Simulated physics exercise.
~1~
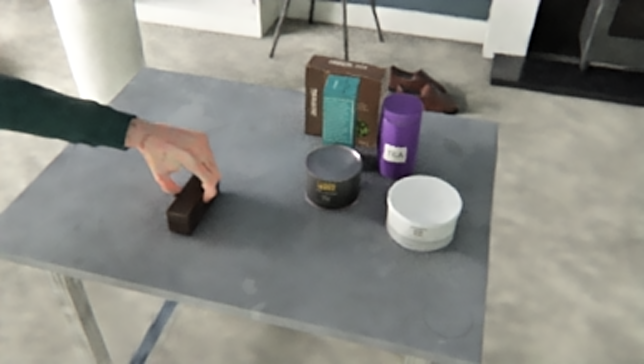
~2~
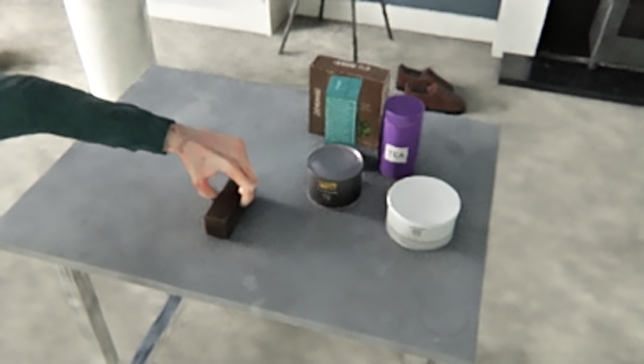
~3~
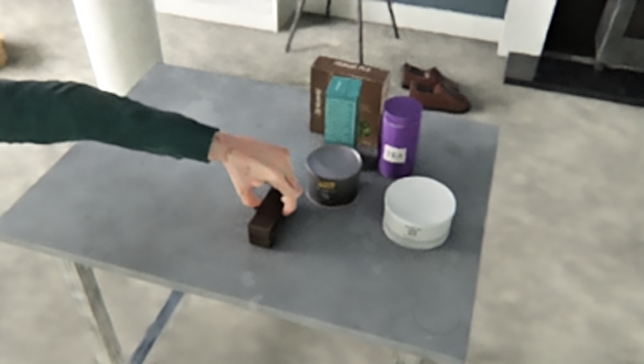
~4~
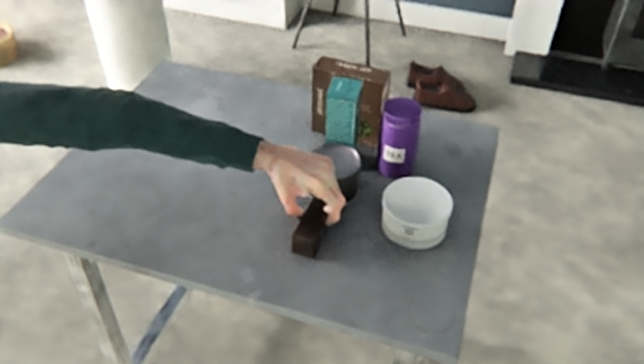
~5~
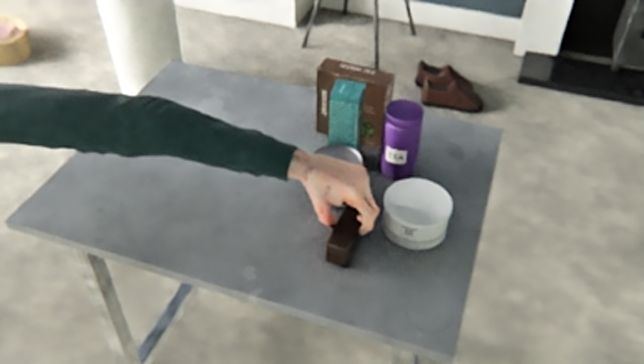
The video shows a hand sliding a small dark block rightward across a gray table, passing in front of a black tub toward a white tub. The tubs, purple jar, turquoise carton and brown packet stay in place, and the hand ends still on the block beside the white tub.
